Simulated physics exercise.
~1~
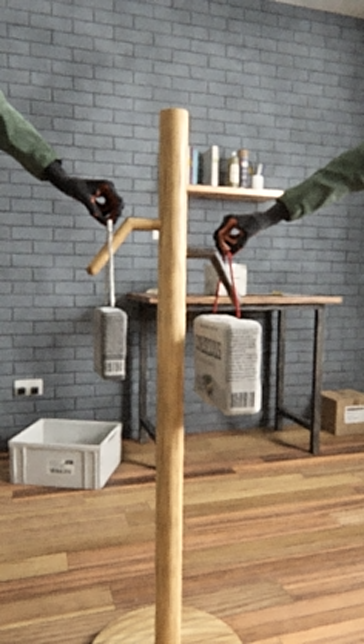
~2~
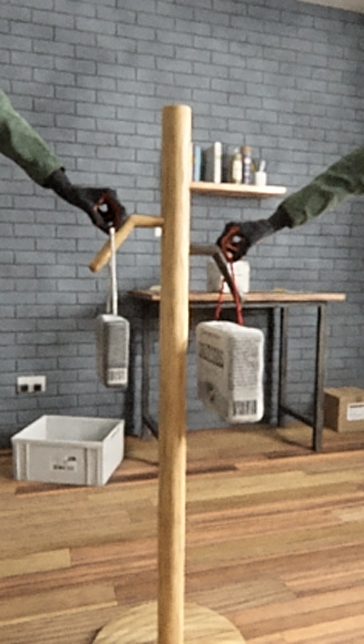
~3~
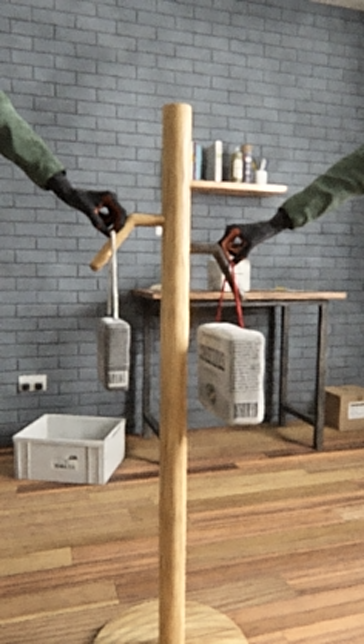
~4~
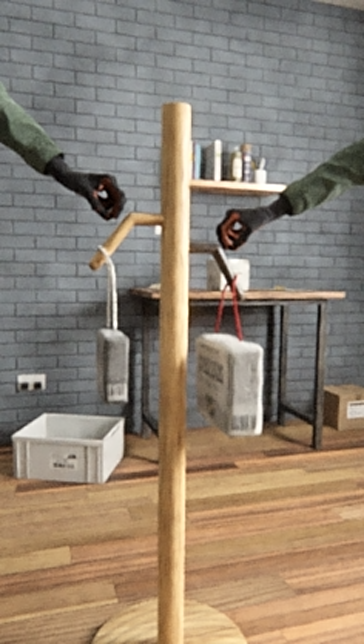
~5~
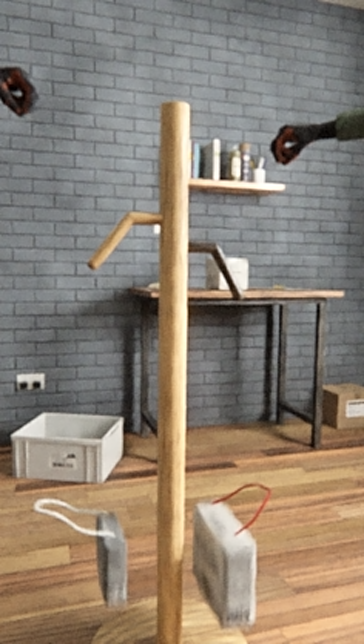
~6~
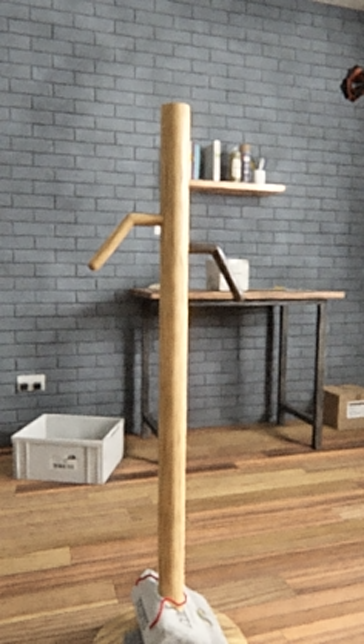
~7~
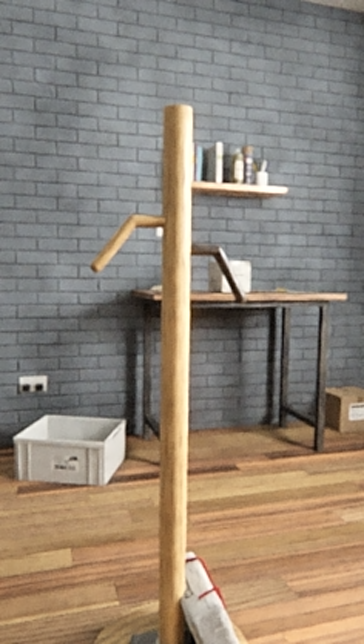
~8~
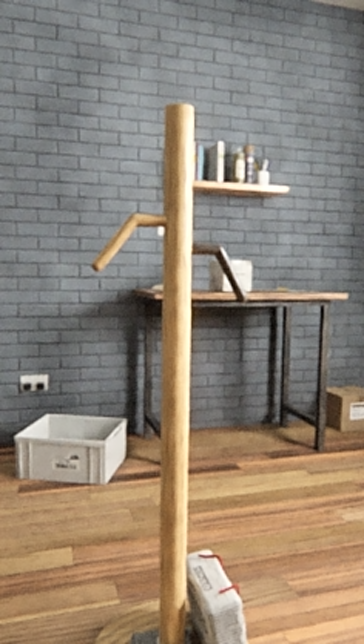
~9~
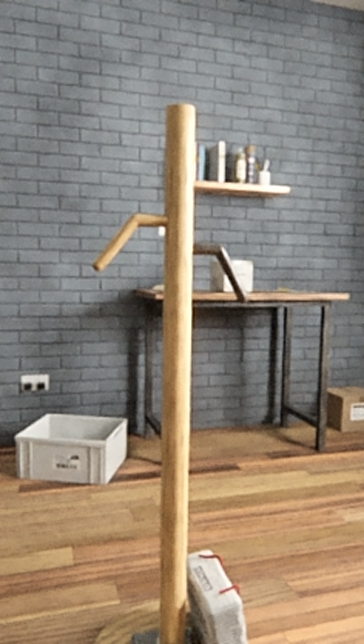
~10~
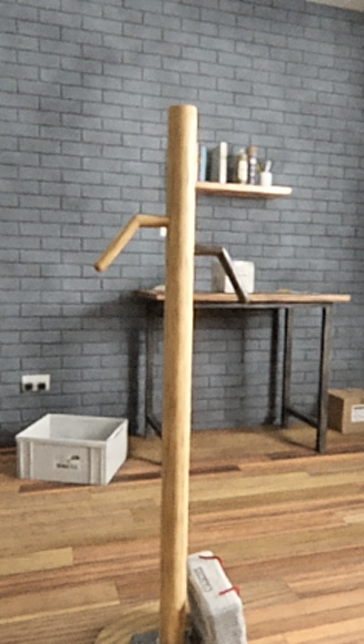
The video shows two hands lowering a grey pouch and a white bag by their loops onto the pegs of a wooden coat stand. The hands let go and withdraw, and both items drop to the floor, the white bag ending up leaning by the base of the post.
